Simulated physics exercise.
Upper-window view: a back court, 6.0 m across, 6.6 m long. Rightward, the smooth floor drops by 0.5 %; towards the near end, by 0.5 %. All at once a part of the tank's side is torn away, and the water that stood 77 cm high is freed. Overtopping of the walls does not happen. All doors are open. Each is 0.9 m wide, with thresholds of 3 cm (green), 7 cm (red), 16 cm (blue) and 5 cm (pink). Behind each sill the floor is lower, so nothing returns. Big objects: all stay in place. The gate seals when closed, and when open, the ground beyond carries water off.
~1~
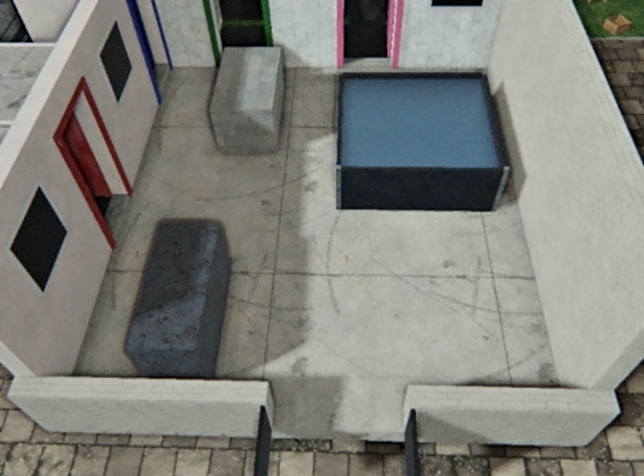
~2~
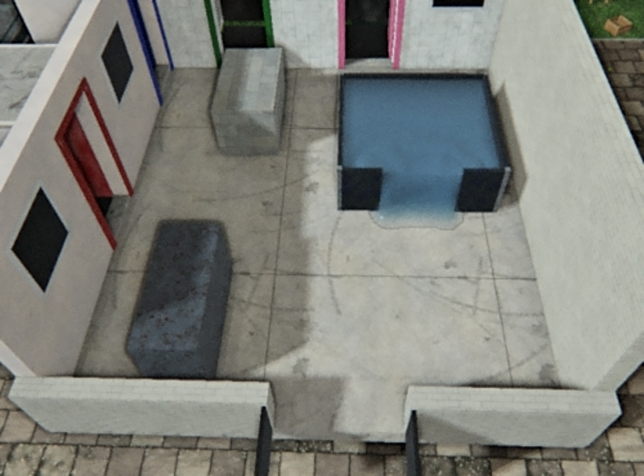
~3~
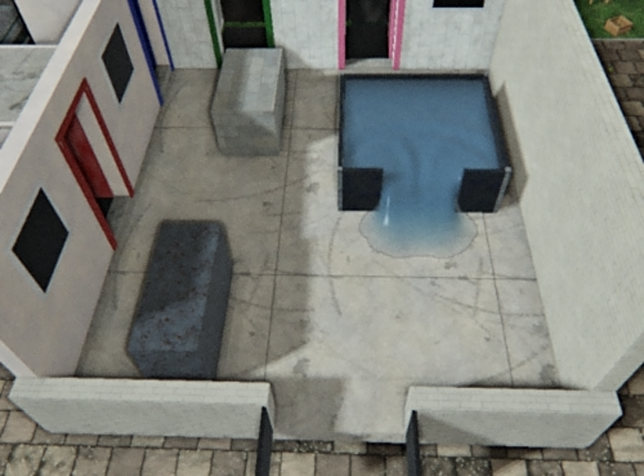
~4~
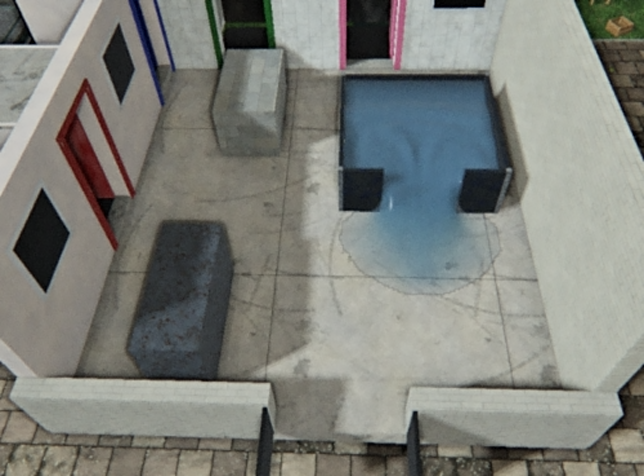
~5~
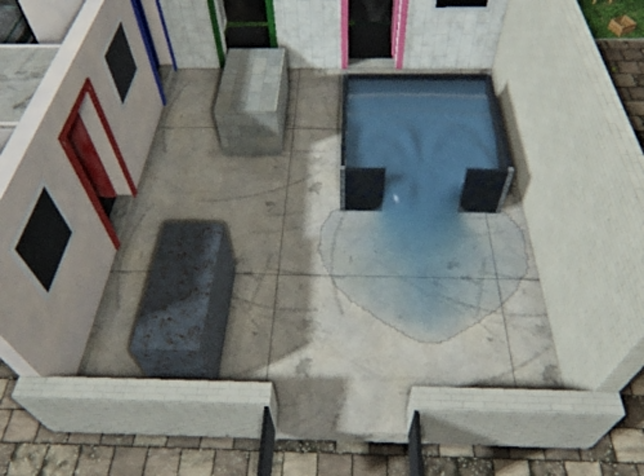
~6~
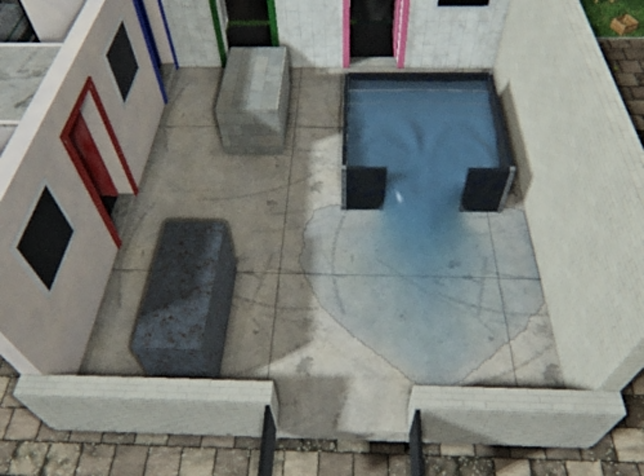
To begin with, still blue water fills a dark tank at the right of a walled court with two big blocks on the left. Part of the tank's near side opens and water pours through the gap, then spreads across the pale floor in a widening, thinning sheet towards the near wall, as the tank's level lowers slightly.
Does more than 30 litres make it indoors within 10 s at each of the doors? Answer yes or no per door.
Green door, no; red door, no; blue door, no; pink door, no.
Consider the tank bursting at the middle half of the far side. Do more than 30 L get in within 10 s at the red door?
Red: Falls short.
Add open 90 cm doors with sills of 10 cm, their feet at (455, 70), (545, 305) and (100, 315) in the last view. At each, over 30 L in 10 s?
Check each in turn: The first fails, the second succeeds, the third fails.
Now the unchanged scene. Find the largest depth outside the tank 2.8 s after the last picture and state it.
Depth: Approx. 28 cm.
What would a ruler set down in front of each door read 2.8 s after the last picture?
Depths: Green door 0 cm, red door 0 cm, blue door 0 cm, pink door 0 cm.
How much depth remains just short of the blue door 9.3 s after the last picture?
3.0 cm.
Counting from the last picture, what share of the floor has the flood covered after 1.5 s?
Some 35 per cent of it.
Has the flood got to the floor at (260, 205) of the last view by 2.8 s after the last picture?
By then the spot is spared.
Then, 0.7 s after the last picture water covers 35 % of the floor and is deepest (55 cm) near (557, 416); green door not reached, red door not reached, blue door not reached, pink door not reached.
Then, 1.5 s after the last picture water covers 35 % of the floor and is deepest (46 cm) near (542, 346); green door not reached, red door not reached, blue door not reached, pink door not reached.
Then, 2.8 s after the last picture water covers 40 % of the floor and is deepest (28 cm) near (278, 407); green door not reached, red door not reached, blue door not reached, pink door not reached.
Then, 5.3 s after the last picture water covers 70 % of the floor and is deepest (21 cm) near (278, 407); green door not reached, red door 3 cm at the sill, 0 L in, blue door not reached, pink door not reached.
Then, 9.3 s after the last picture water covers 100 % of the floor and is deepest (12 cm) near (447, 412); green door 5 cm at the sill, 1 L in, red door 2 cm at the sill, 0 L in, blue door 3 cm at the sill, 0 L in, pink door 8 cm at the sill, 2 L in.
